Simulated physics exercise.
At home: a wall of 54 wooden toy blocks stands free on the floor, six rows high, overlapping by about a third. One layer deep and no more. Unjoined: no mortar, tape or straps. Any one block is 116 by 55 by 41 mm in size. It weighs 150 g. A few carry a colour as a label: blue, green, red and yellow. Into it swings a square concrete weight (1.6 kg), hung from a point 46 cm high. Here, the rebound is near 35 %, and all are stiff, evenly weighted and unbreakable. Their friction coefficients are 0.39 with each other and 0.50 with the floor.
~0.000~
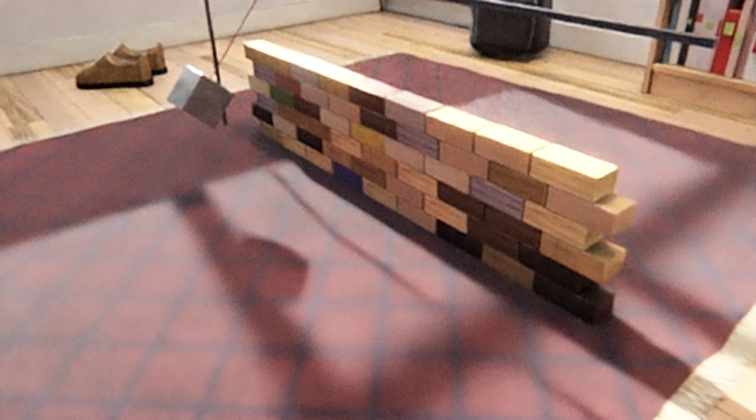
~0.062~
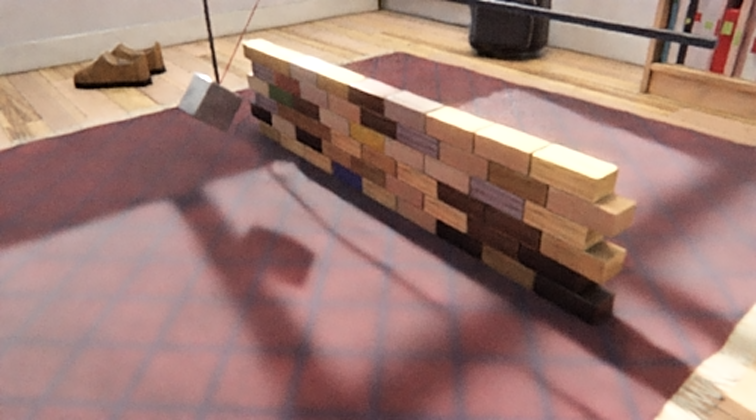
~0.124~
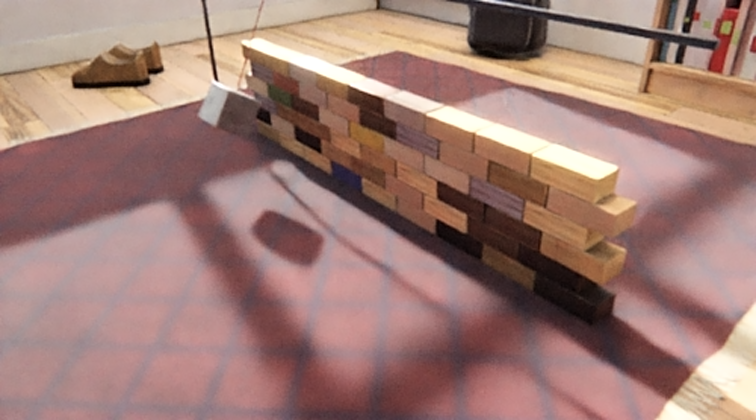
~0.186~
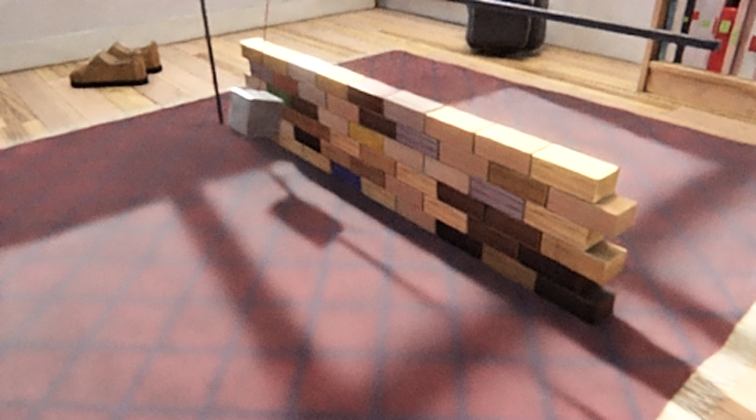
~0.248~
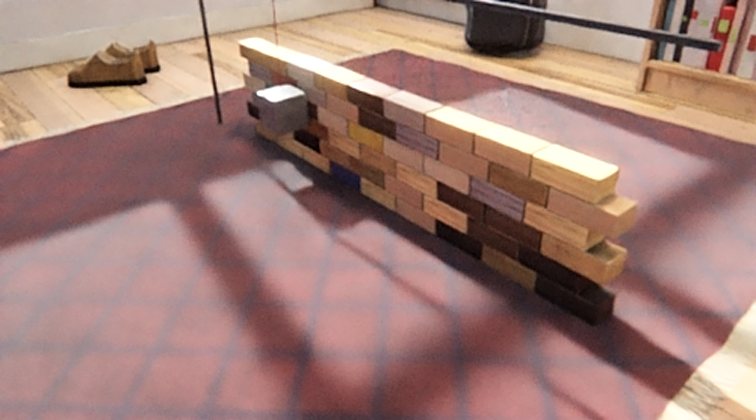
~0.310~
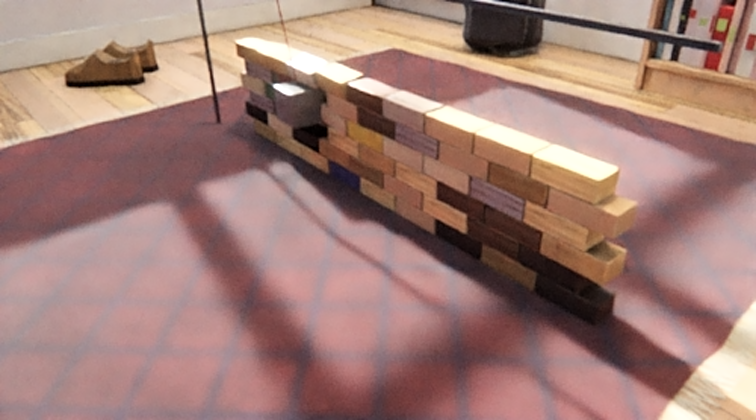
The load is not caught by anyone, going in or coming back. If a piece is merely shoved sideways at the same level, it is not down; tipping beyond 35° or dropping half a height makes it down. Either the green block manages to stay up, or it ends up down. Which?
It ends up down.
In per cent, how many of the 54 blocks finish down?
Around 15 per cent, I'd say.
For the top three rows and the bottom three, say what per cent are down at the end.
Top: 30%, bottom: 10%.
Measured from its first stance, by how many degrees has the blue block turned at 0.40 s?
Close to 0° of tilt compared with the start.
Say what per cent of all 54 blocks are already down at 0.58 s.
By that time it is 15 percent.
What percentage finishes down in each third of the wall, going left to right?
The left third ends at 50 per cent, the middle at 0 per cent and the right at 0 per cent.
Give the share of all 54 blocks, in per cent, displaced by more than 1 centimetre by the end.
Shifted: 25 per cent.
After 0.40 s, line 17° past plumb; 2 of the 54 blocks down; green block 8° from how it stood; red block 8° from how it stood.
After 0.58 s, line 20° past plumb; 7 of the 54 blocks down; green block 44° from how it stood, 33 mm lower; red block 49° from how it stood, 8 cm lower.
After 0.88 s, line 9° before plumb; 9 of the 54 blocks down; green block on its side; red block on its side.
After 1.80 s, line 13° past plumb; 9 of the 54 blocks down; green block on its side; red block on its side.
In the end (2.6 s), line 11° past plumb; 9 of the 54 blocks down; green block on its side; red block on its side; blue block unmoved. From the last view, middles, green block near (309, 113), red block near (314, 105).
